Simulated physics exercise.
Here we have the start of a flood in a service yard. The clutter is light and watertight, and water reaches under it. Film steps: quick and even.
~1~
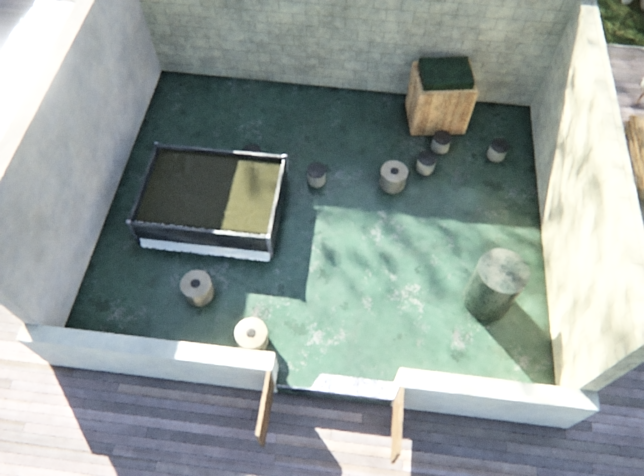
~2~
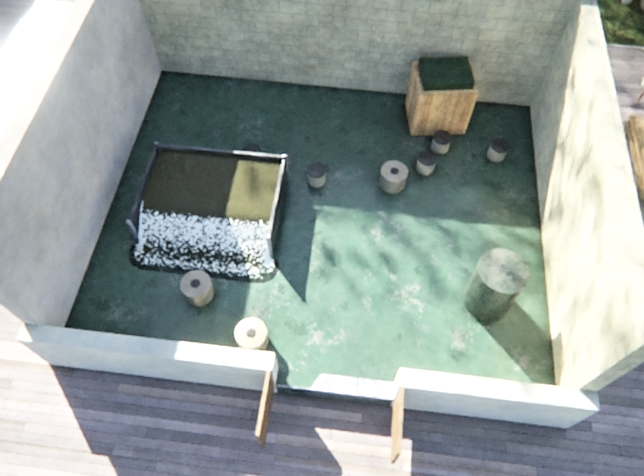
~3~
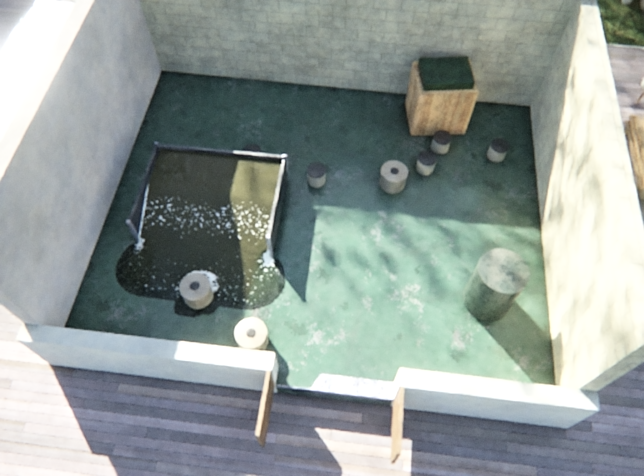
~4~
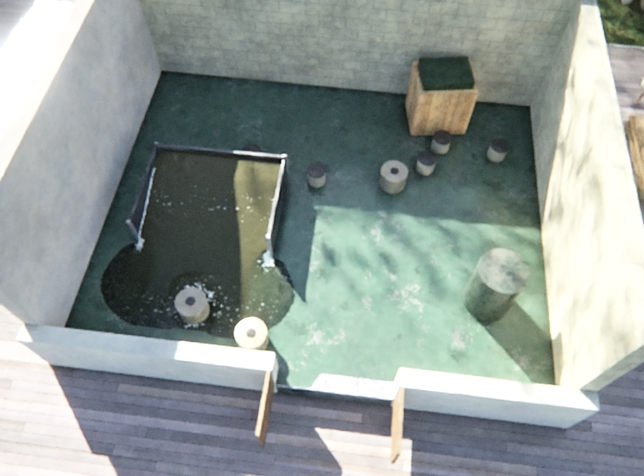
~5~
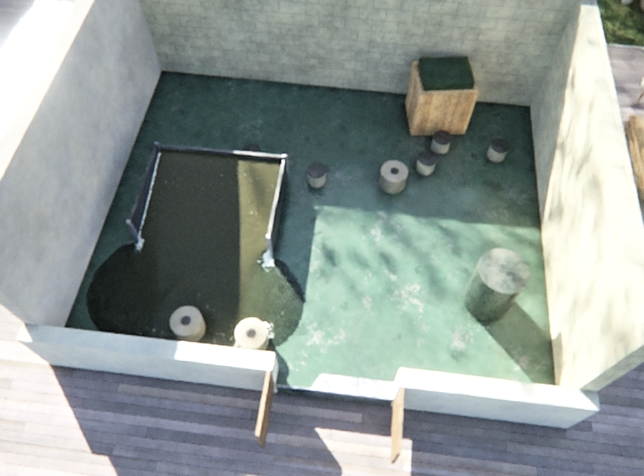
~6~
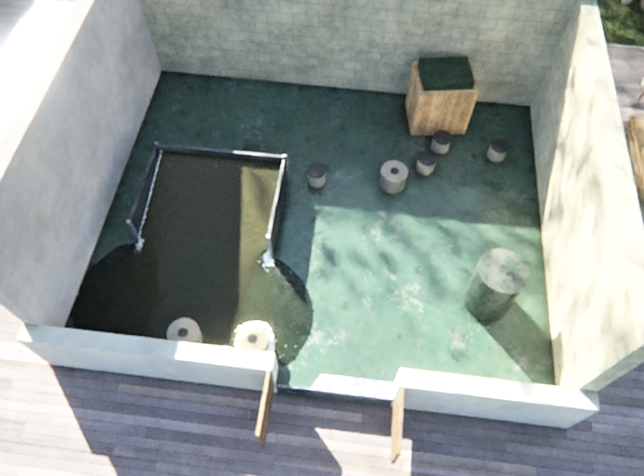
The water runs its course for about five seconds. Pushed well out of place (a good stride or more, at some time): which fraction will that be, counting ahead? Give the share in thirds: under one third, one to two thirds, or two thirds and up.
Under one third.
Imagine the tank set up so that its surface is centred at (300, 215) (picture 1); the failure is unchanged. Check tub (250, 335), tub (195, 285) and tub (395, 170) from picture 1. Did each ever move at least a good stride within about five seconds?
Item one travelled far enough, item two travelled far enough, item three not displaced far.
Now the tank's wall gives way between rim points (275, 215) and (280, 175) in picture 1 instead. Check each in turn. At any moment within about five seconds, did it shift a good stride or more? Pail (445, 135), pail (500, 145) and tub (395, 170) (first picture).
Listed in turn, ends up that far off, ends up that far off, ends up that far off.
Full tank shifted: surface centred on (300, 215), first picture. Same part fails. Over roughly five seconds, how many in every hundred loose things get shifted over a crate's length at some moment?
Some 20 per cent, I'd say.
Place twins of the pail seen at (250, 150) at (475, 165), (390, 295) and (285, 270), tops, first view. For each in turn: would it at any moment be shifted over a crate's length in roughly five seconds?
Listed in order: Hardly budges, displaced, then displaced.
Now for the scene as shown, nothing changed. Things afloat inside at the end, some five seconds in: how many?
Well, I'd say 1.
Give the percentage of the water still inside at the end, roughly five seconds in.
Around 88 in a hundred.
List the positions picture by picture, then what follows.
In the first picture, a tub at (195, 283), on the bottom; a tub at (251, 333) rests on the ground; 0 of 8 have shifted.
In the second picture, a tub at (195, 283), on the bottom; a tub at (251, 333), on the bottom; 0 of 8 have shifted.
In the third picture, a tub at (195, 286), on the bottom, close to its start; a tub at (251, 333), on the bottom; 0 of 8 have shifted.
In the fourth picture, a tub at (190, 301), on the bottom, close to its start; a tub at (251, 333), on the bottom; 1 of 8 have shifted.
In the fifth picture, a tub at (186, 321), on the bottom, a stride from its start; a tub at (251, 333) rests on the ground; 1 of 8 have shifted.
In the sixth picture, a tub at (183, 333) floats, a stride from its start; a tub at (252, 338), on the bottom, close to its start; 2 of 8 have shifted.
A moment on, 1 of 8 are well off their spots; 2 afloat.
Next, 1 of 8 are well off their spots; 1 afloat.
Later, 2 of 8 are well off their spots; 1 afloat.
In the end, 2 of 8 are well off their spots, and 2 have been at some point; 1 afloat.
